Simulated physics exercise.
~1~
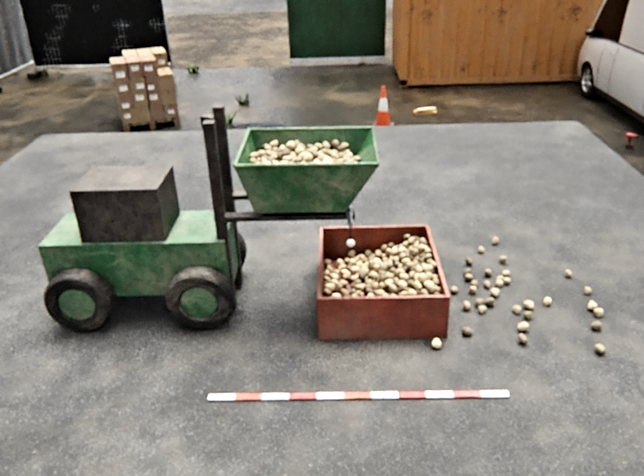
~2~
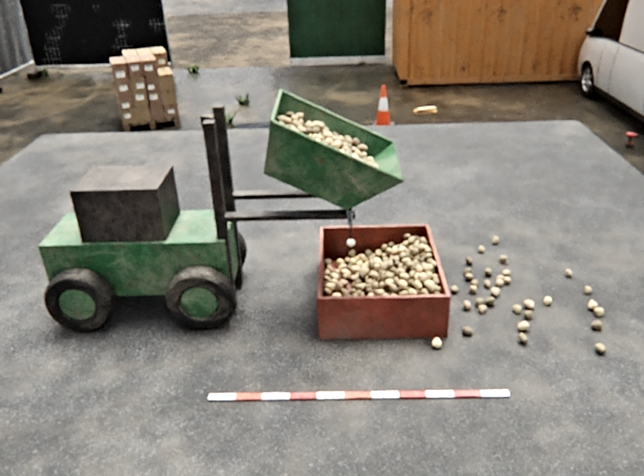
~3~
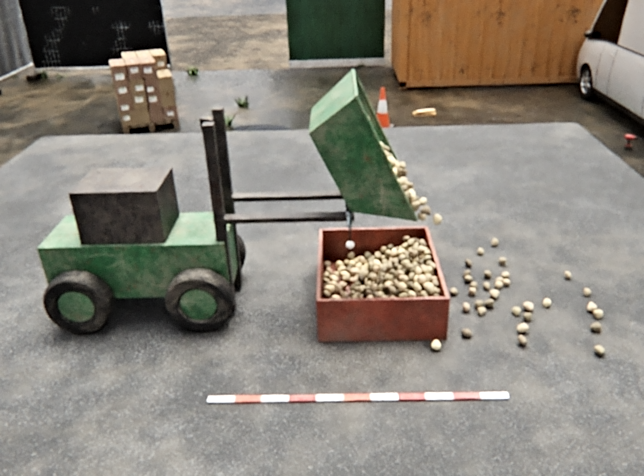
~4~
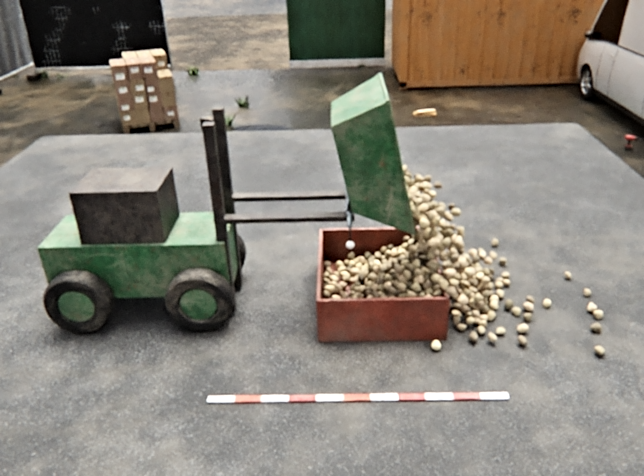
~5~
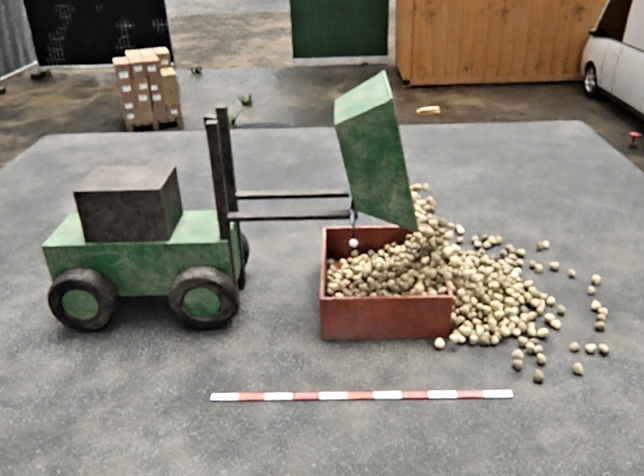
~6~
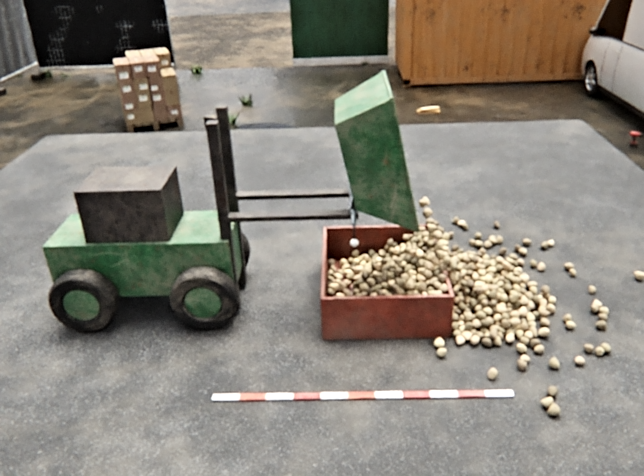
A green tipping skip full of pale round stones hangs from the forks of a green and black loader at left, on a grey paved yard seen from slightly above. Beneath it sits a reddish-brown bin already heaped with stones, with more scattered to its right and a red and white staff lying in front. The skip tilts steeply to the right, and stones begin slipping over its lower edge. They pour onto the bin's right side, and many spill over onto the ground. The skip stays steeply tipped as stones spread and roll outward, leaving a broad pile against the still-full bin.
